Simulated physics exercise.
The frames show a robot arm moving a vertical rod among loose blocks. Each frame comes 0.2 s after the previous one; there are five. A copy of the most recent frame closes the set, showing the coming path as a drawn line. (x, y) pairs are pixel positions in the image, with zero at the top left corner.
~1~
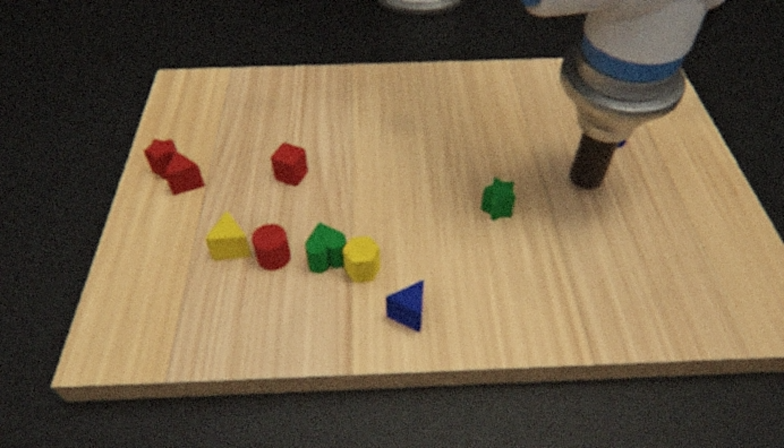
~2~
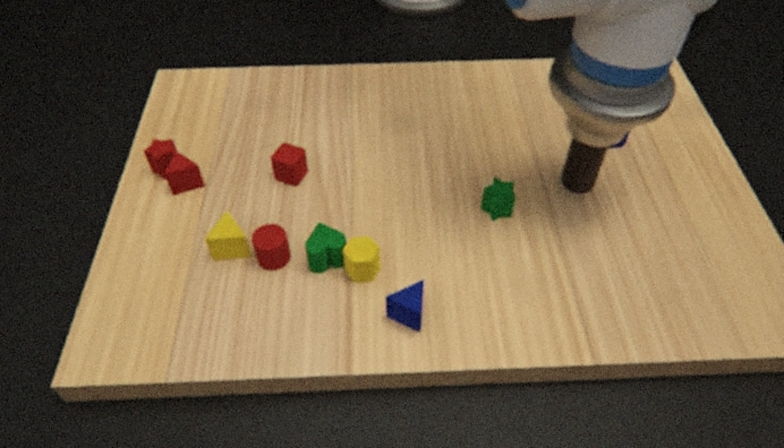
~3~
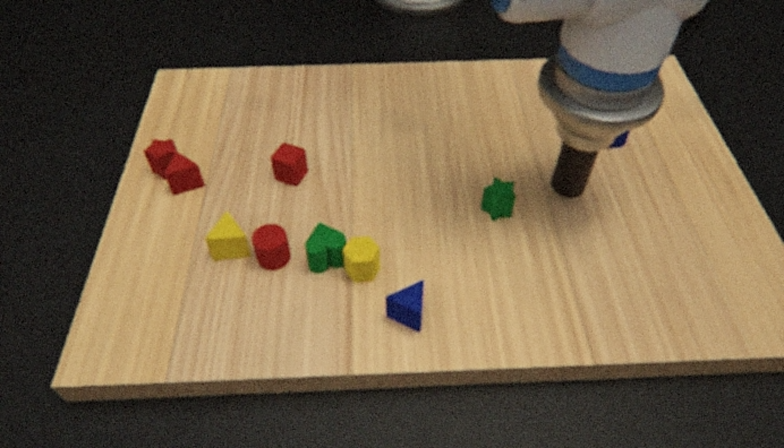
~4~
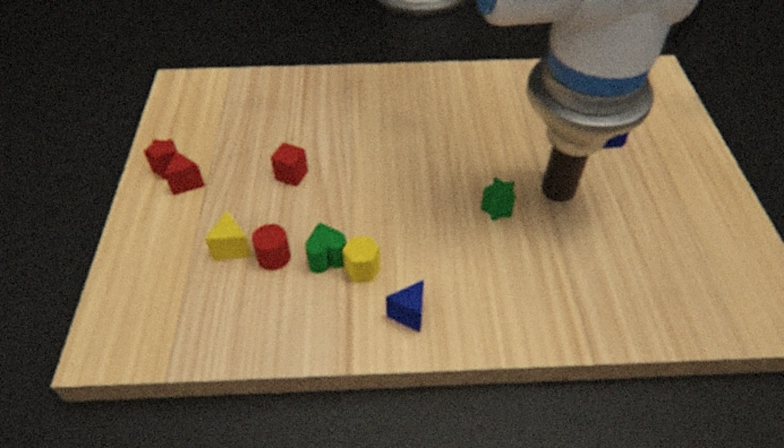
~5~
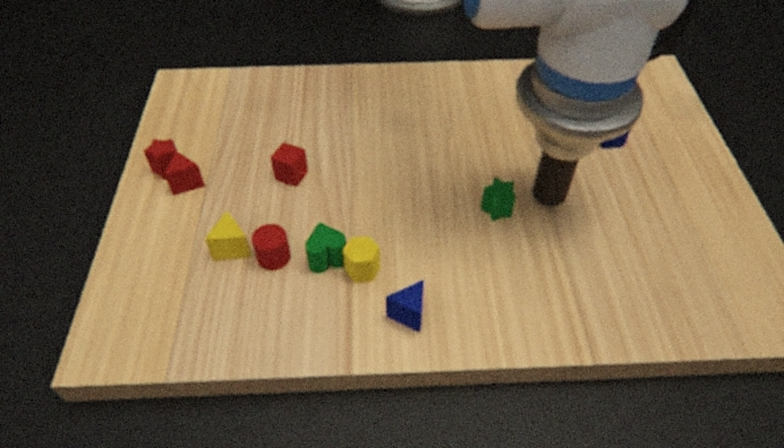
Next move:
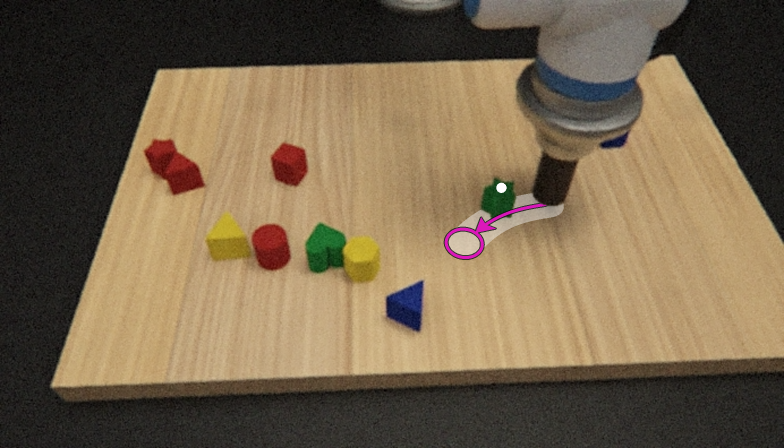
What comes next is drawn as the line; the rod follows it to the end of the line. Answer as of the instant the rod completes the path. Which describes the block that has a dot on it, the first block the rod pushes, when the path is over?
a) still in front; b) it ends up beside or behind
My answer is option b.
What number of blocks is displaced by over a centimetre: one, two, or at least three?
Expect one.
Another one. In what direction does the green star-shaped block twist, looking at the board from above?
Short answer: Clockwise.
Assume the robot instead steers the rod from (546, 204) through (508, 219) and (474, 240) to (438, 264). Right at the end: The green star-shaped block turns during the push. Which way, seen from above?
Viewed from overhead, the green star-shaped block winds up turned clockwise.
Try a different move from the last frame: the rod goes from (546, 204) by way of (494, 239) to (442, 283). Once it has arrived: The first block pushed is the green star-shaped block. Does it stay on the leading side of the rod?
The green star-shaped block is left behind or beside.
Path on the board, from (546, 204) through (515, 211) and (487, 224) to (464, 243); the dot is on the green star-shaped block.
What follows on the original path. One third of the way, rod (517, 201); green star-shaped block (489, 189).
Two thirds of the way, rod (487, 215); green star-shaped block (460, 196), turned 20° clockwise.
At the end, rod (466, 233); green star-shaped block (451, 199), turned 50° clockwise.
